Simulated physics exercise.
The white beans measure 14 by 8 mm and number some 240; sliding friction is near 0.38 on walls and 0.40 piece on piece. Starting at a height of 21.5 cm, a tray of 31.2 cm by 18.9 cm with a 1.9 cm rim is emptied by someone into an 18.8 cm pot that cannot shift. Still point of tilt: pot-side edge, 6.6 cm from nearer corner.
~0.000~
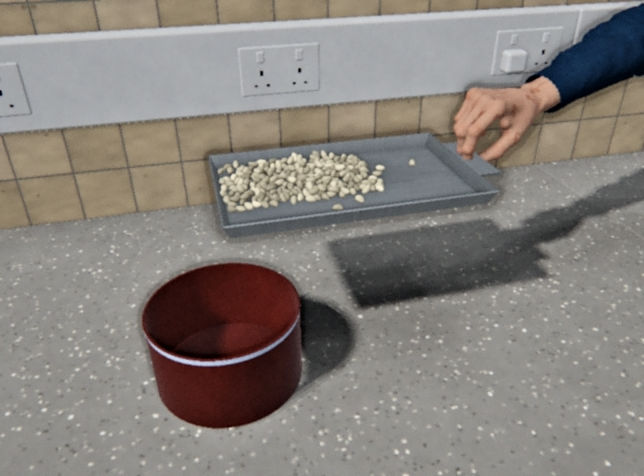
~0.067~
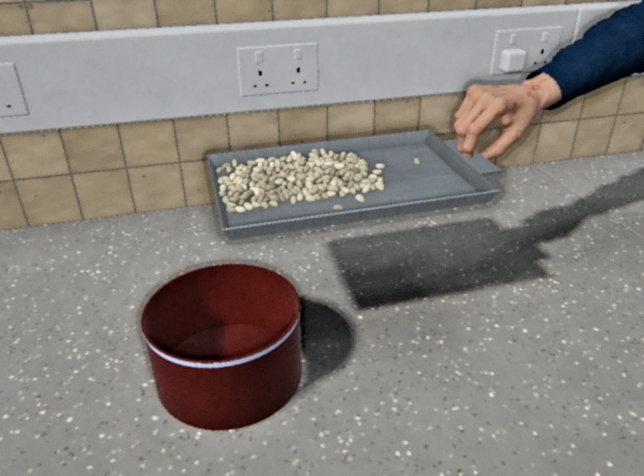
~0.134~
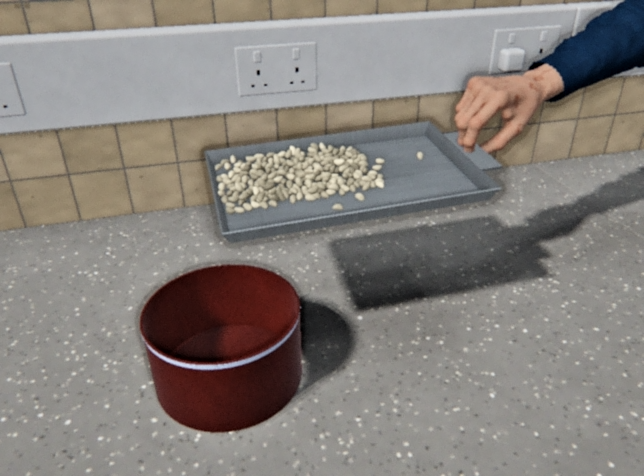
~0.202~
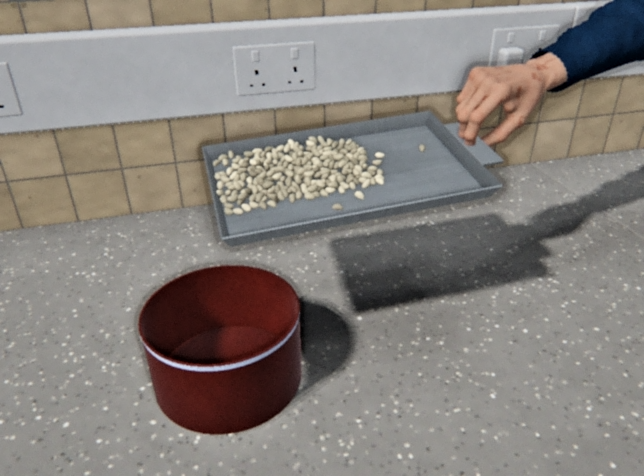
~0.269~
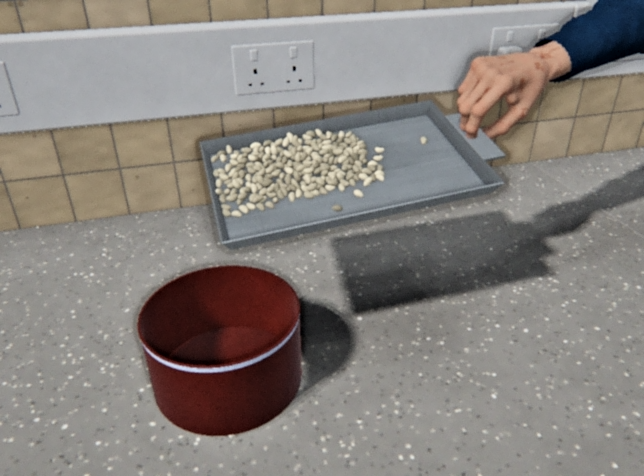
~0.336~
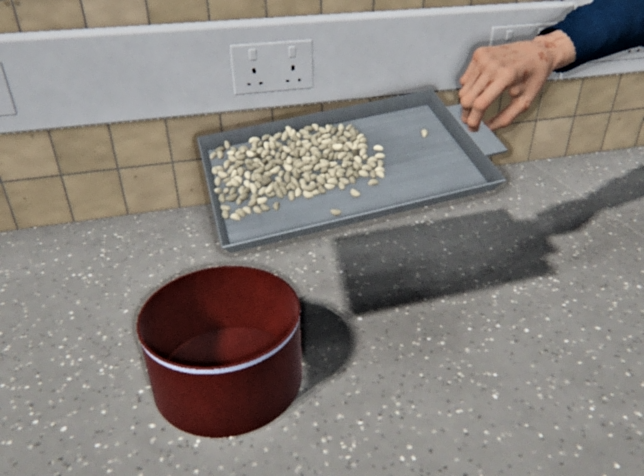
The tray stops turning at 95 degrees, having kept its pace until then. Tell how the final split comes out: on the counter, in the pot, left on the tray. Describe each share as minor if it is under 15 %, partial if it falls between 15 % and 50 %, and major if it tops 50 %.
Counter - partial; pot - major; tray - minor.
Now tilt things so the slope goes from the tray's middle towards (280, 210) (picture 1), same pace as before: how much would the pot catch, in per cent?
My best guess is some 100 per cent.
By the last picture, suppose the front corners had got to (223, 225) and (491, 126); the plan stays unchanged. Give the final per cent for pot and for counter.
Pot 35; counter 65.
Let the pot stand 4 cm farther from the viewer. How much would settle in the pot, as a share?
Then roughly 60 percent would land in it.
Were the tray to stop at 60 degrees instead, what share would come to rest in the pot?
Then about 55 per cent.
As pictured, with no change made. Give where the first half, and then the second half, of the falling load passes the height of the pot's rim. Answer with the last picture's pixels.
Early: About (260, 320); late: About (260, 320).
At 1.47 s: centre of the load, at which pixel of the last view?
At that time the load is centred around (265, 364).
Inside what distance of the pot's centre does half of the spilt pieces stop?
Roughly 18 cm from the centre.
After 1.02 s, tilt 53 degrees; the tray holds 90 %, the pot 5 %.
Then, at 1.47 s, tilt 77 degrees; the tray holds 25 %, the pot 50 %.
After 2.00 s, tilt 95 degrees; the tray holds 0 %, the pot 75 %.
By 2.9 s all is still; counter 25 %, pot 75 %, tray 0 %.
